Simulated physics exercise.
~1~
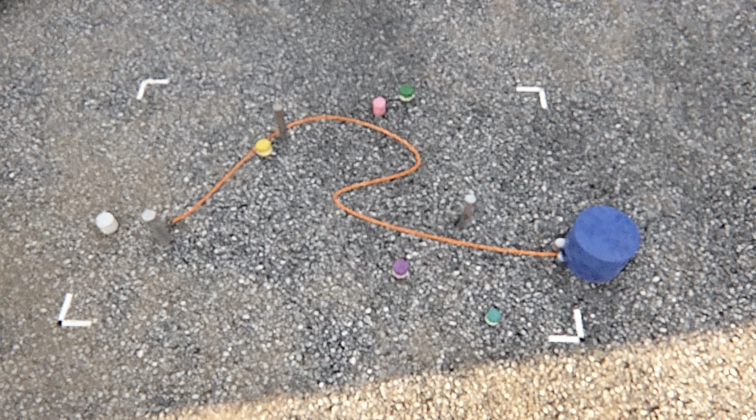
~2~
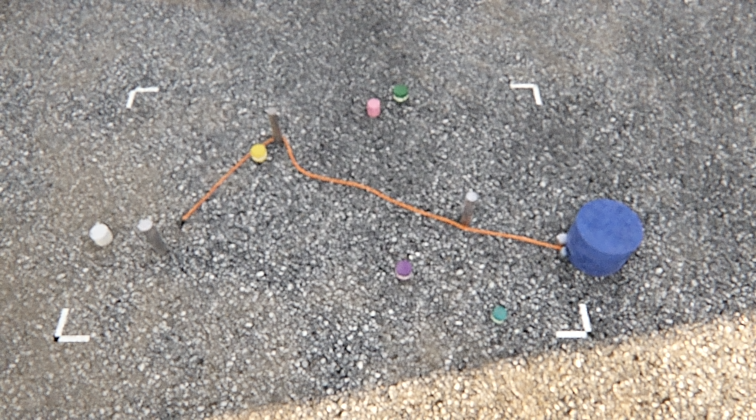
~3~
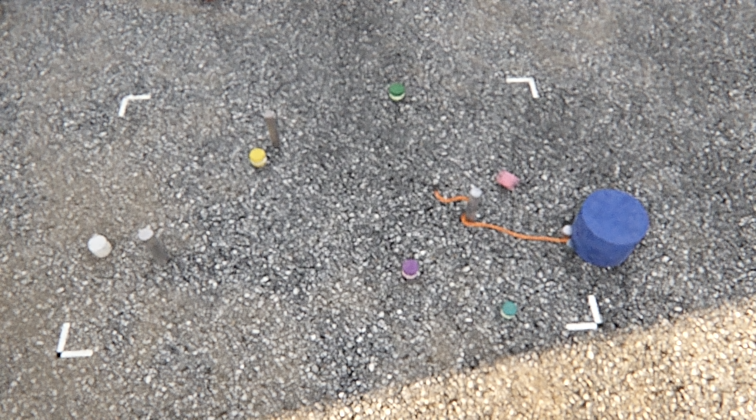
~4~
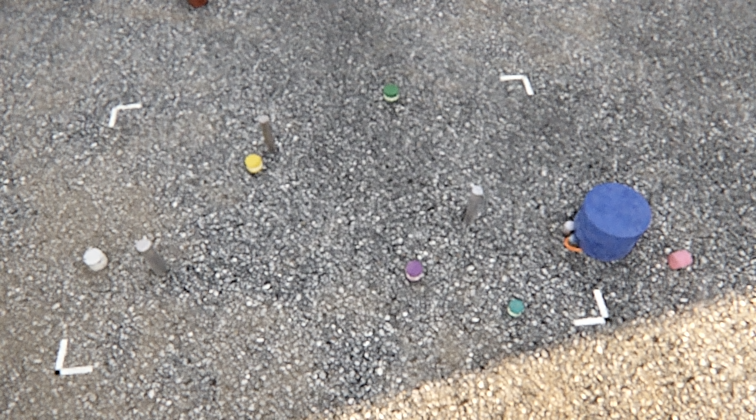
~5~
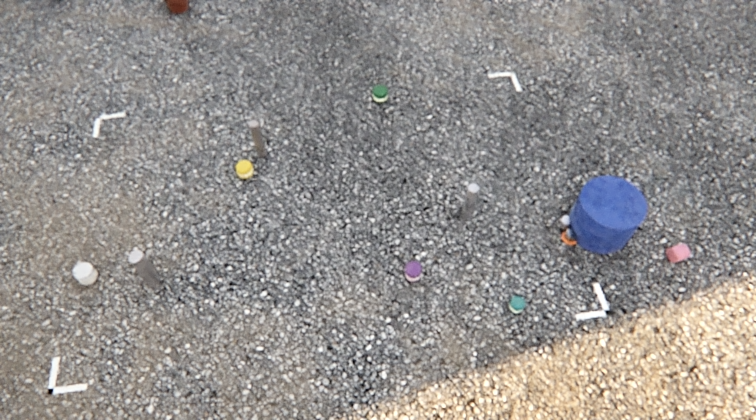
On a patch of grey gravel seen from above, with white corner marks and a sunlit strip at the lower right, an orange cord curves from a blue drum on the right past upright posts. Small yellow, white, green, pink, purple and teal containers stand around it. The cord draws in toward the drum, pulling straighter, then its free end slips away from the left-hand posts. The pink container is shifted rightward and tips over, ending on its side beyond the drum. Only a short orange stub remains beside the drum, while the other containers stay put.
